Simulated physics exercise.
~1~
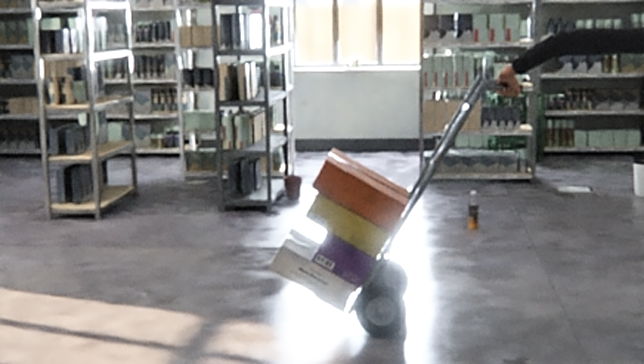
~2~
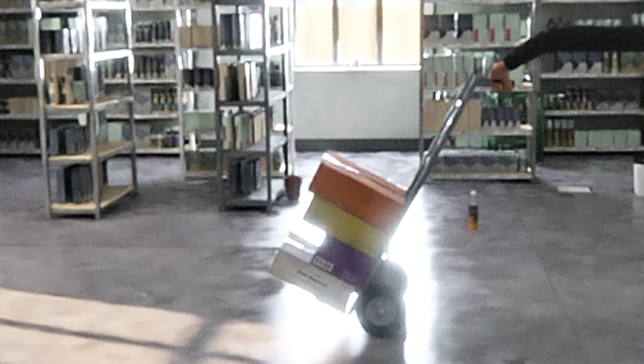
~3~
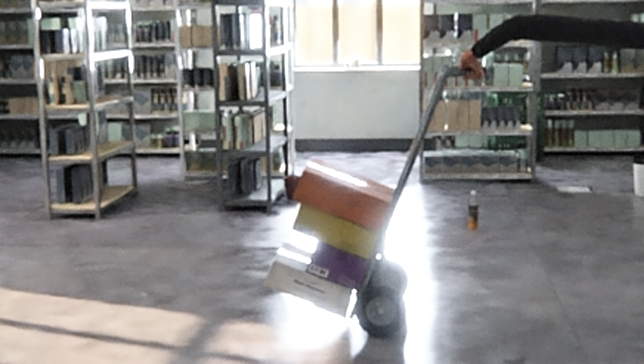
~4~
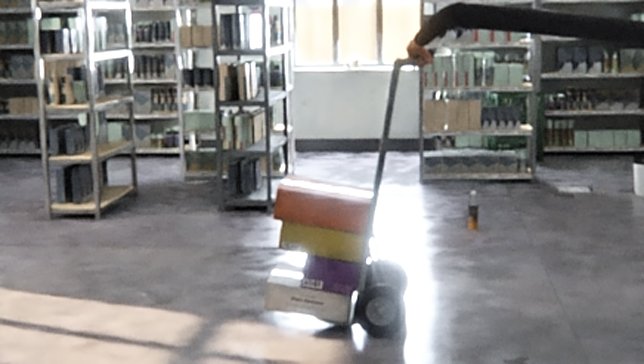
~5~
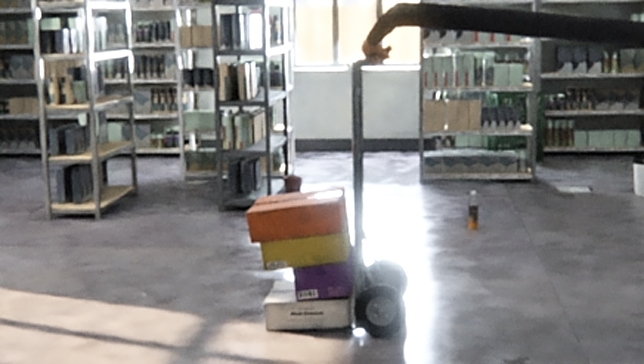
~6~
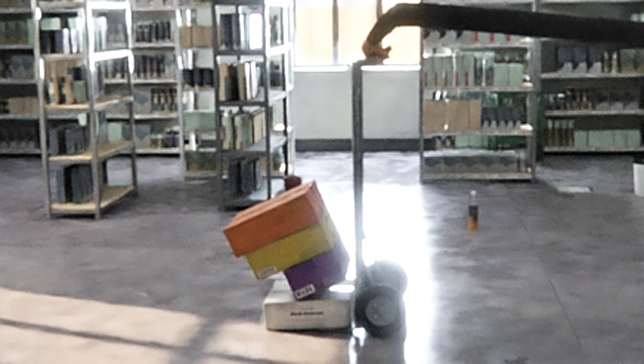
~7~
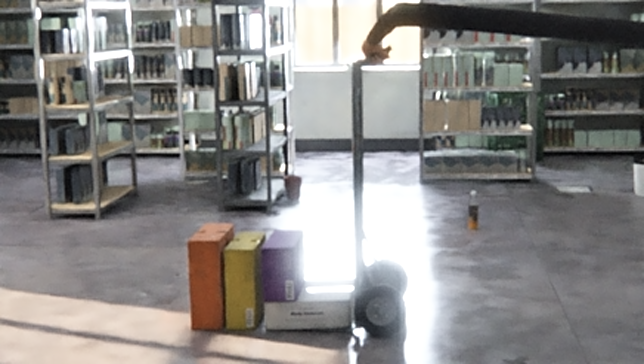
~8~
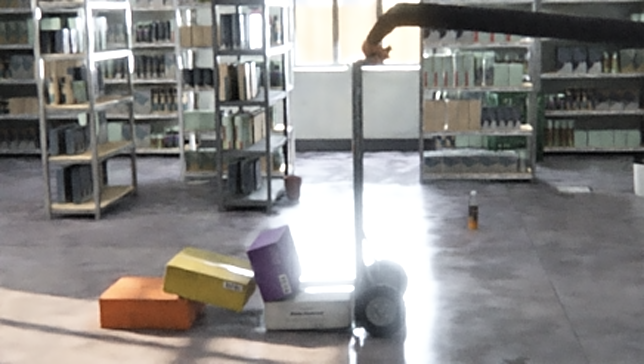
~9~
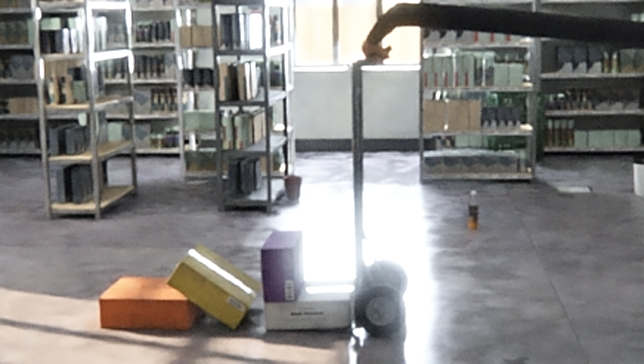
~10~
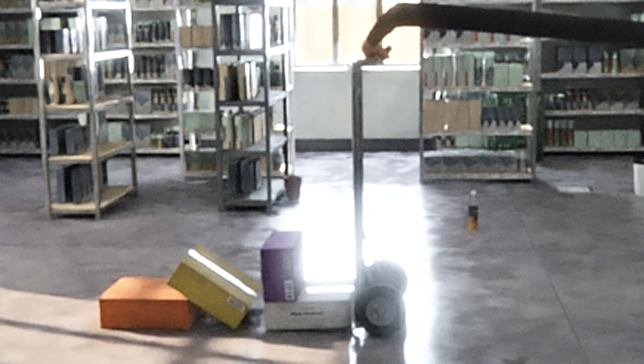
Arm tilting a hand truck upright, orange and yellow boxes toppling left to the floor, purple box tipping onto the white one.
